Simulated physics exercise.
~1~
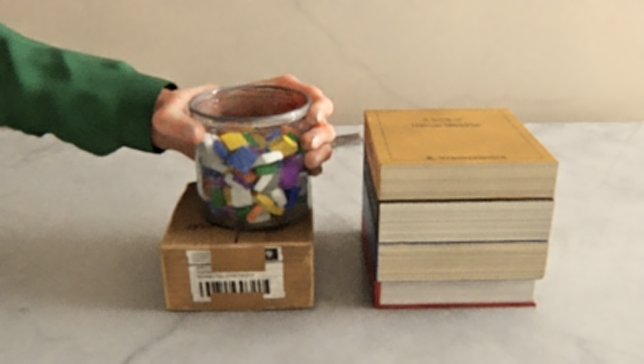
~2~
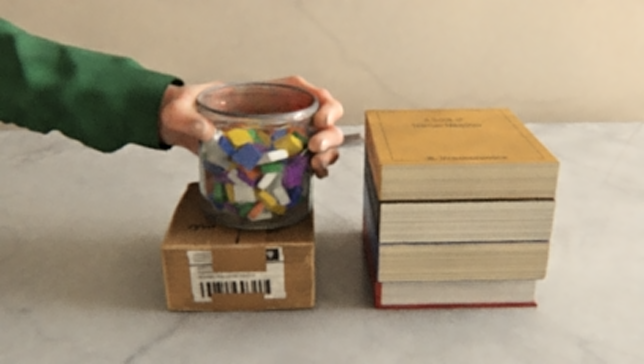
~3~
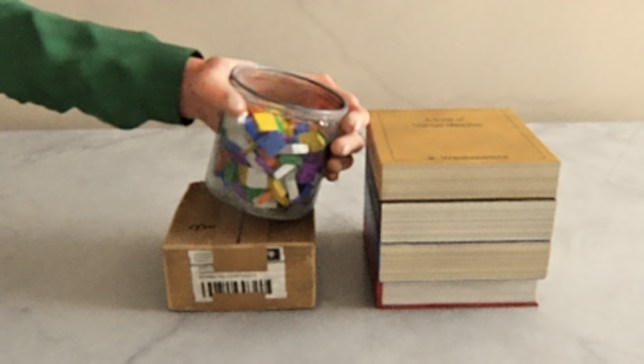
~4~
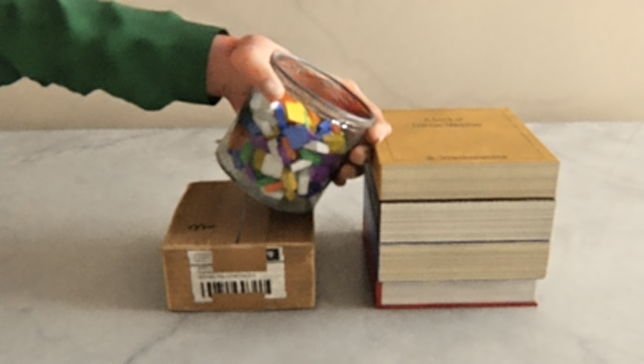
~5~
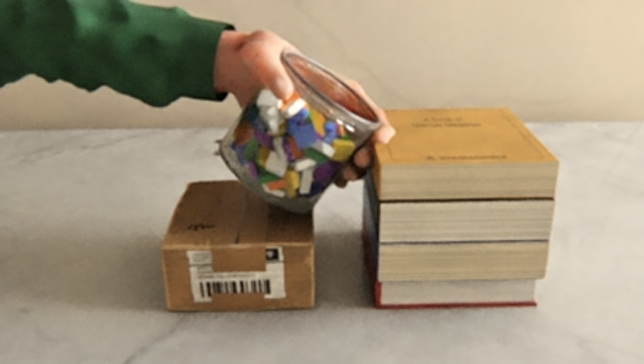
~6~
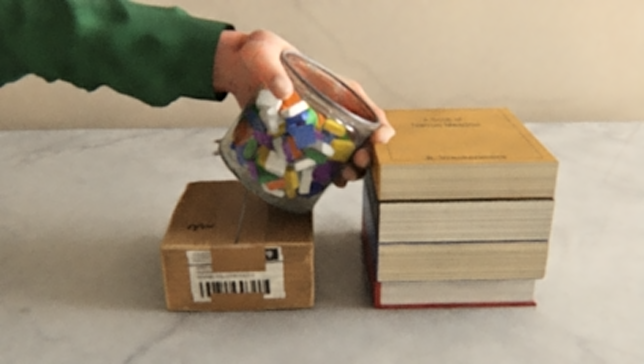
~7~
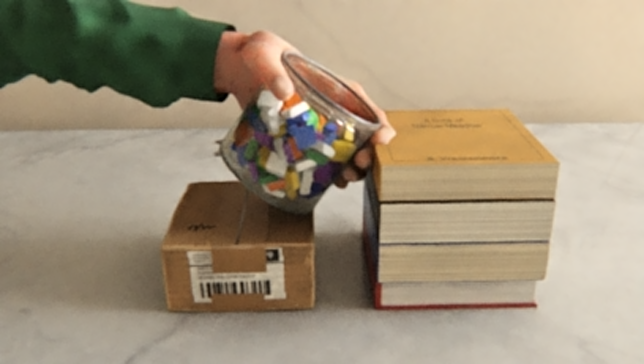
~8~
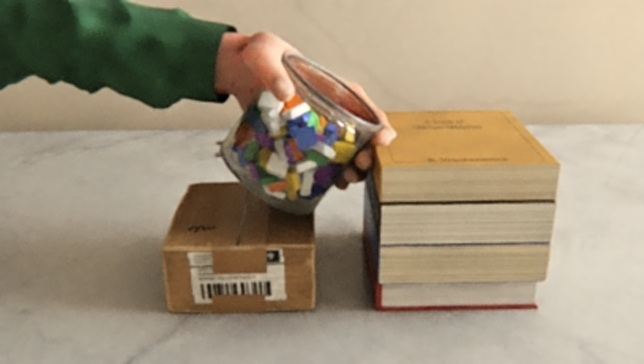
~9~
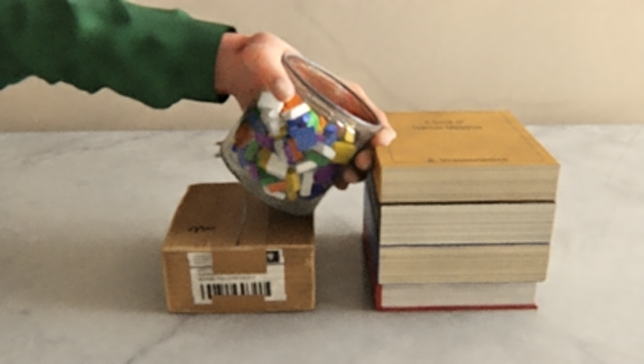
A clear open jar of colourful little pieces was lifted off a cardboard box by a hand in a green sleeve and tipped to the right until it leaned against a stack of books, where it was held still with everything still inside.
